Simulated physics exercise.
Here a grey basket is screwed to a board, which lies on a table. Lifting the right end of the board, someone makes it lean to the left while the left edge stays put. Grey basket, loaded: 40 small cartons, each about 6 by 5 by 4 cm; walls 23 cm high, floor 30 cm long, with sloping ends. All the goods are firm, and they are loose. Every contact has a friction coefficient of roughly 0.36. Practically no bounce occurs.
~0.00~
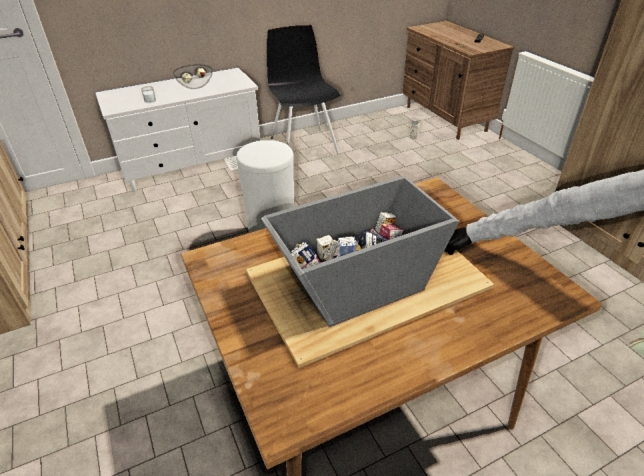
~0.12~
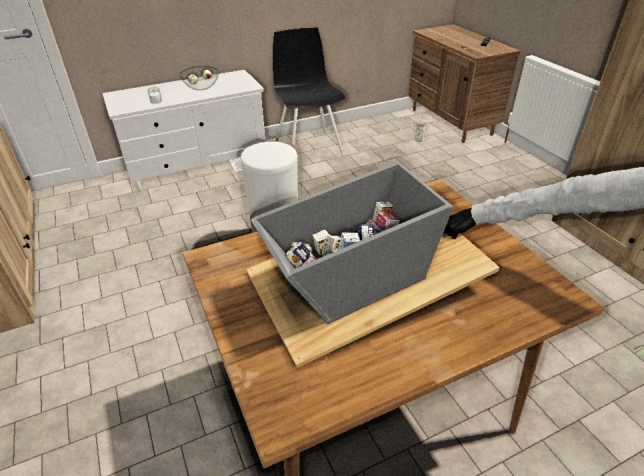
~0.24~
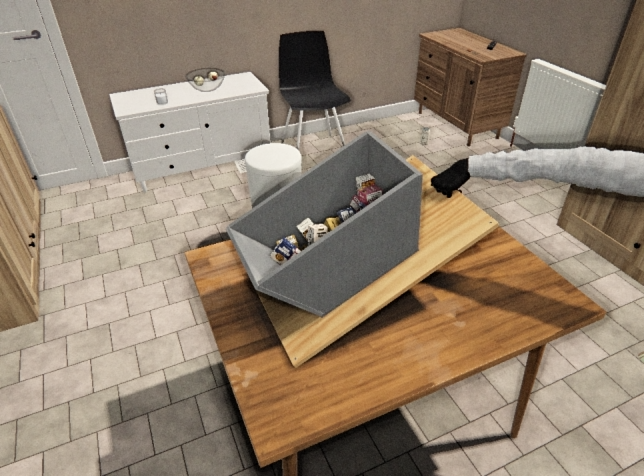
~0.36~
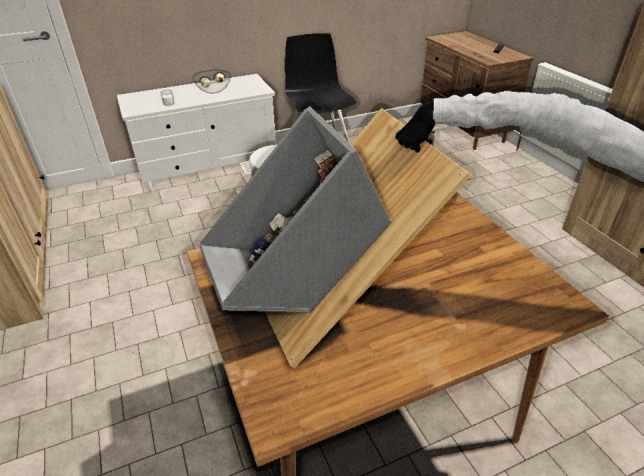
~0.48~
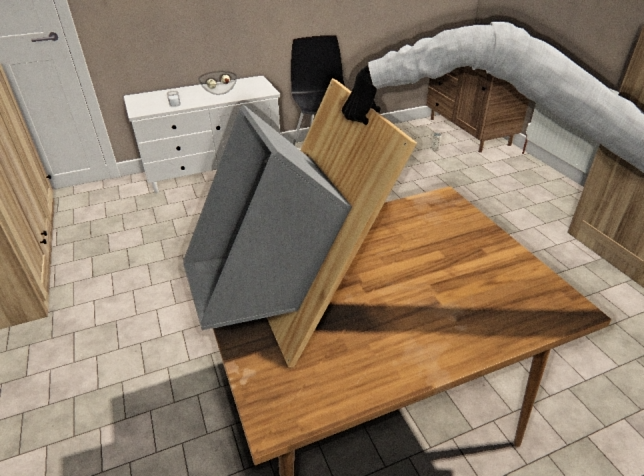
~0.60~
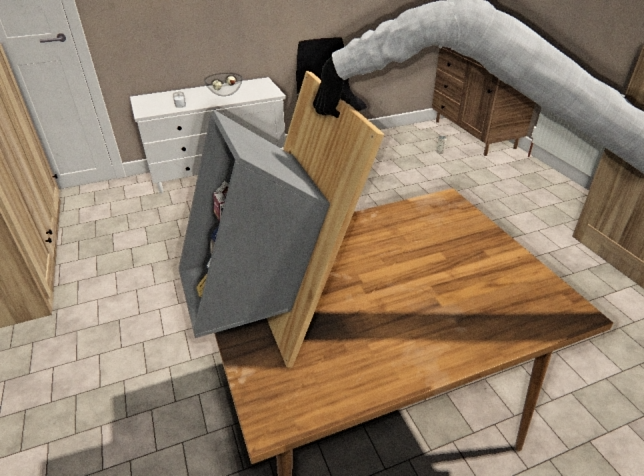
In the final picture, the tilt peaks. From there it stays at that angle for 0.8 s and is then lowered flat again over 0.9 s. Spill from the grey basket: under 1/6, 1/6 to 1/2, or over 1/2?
1/6 to 1/2.
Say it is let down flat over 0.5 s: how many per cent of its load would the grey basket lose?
That would cost the grey basket 30 per cent of its load.
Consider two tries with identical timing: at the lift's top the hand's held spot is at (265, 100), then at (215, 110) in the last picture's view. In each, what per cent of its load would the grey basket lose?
First try the grey basket sheds 90 per cent of its load, second try 100 per cent.
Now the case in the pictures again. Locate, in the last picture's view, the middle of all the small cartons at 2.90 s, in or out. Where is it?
Close to (324, 286).
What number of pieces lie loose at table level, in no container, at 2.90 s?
Roughly 0.
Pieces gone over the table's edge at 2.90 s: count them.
The number is close to 12.
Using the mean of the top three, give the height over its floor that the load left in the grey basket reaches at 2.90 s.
I'd say some 17 cm high.
After 0.97 s, tilt 70°; 9 of 40 out of the grey basket.
After 1.43 s, tilt 70°; 10 of 40 out of the grey basket.
After 2.07 s, tilt 11°; 11 of 40 out of the grey basket.
Final count (at 2.90 s), 11 of 40 out of the grey basket. Asked share, 11 of 40, 28 per cent.
